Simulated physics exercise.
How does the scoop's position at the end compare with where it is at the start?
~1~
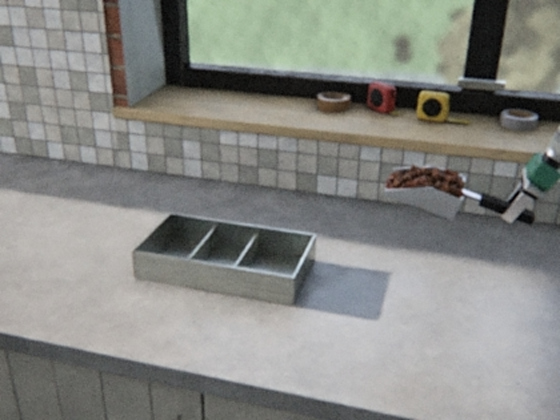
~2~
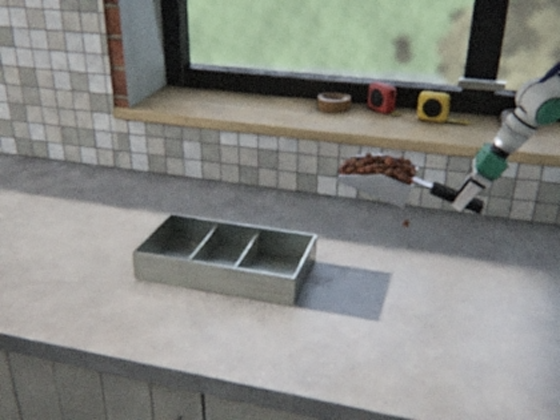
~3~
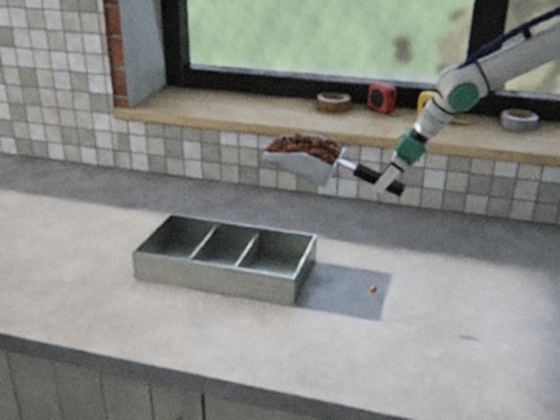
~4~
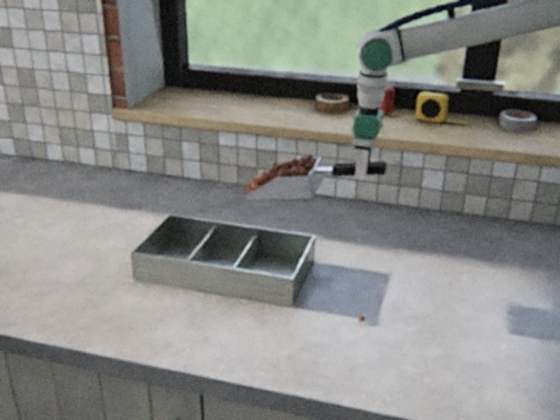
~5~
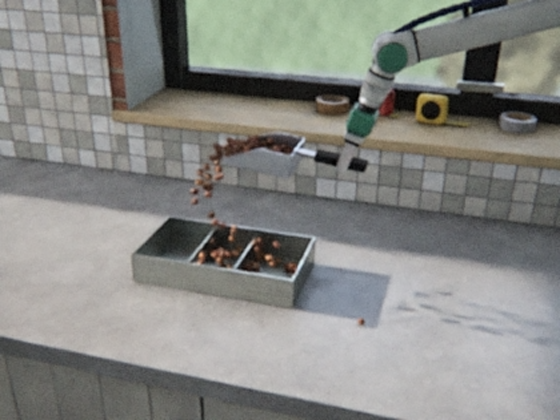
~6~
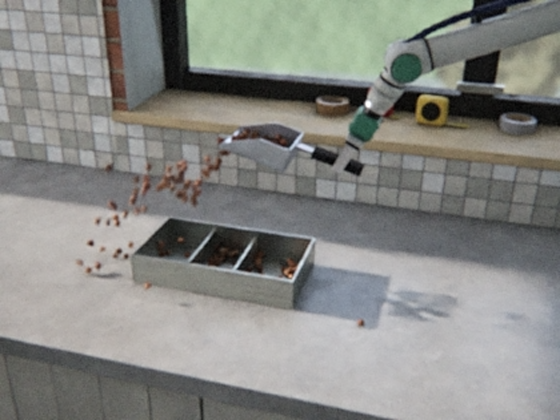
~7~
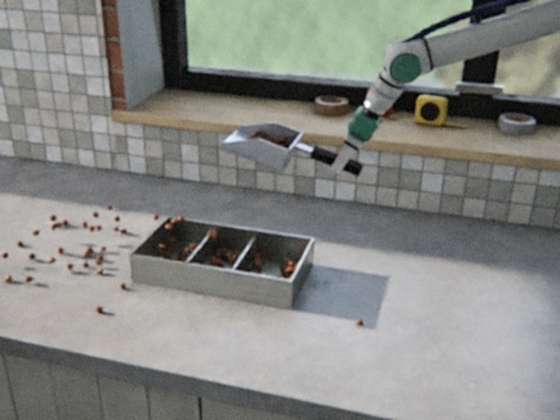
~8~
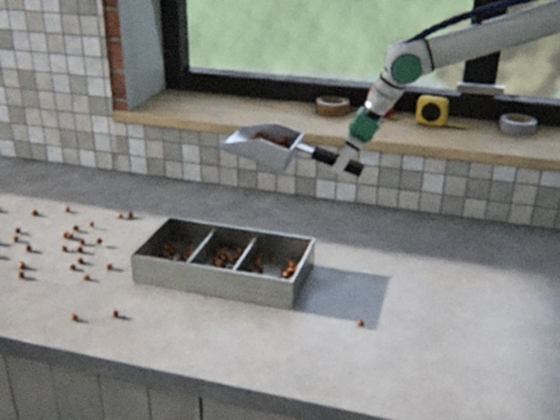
At the start the scoop is off to the right of the box, while at the end it is farther left and somewhat higher in view, held above the box.
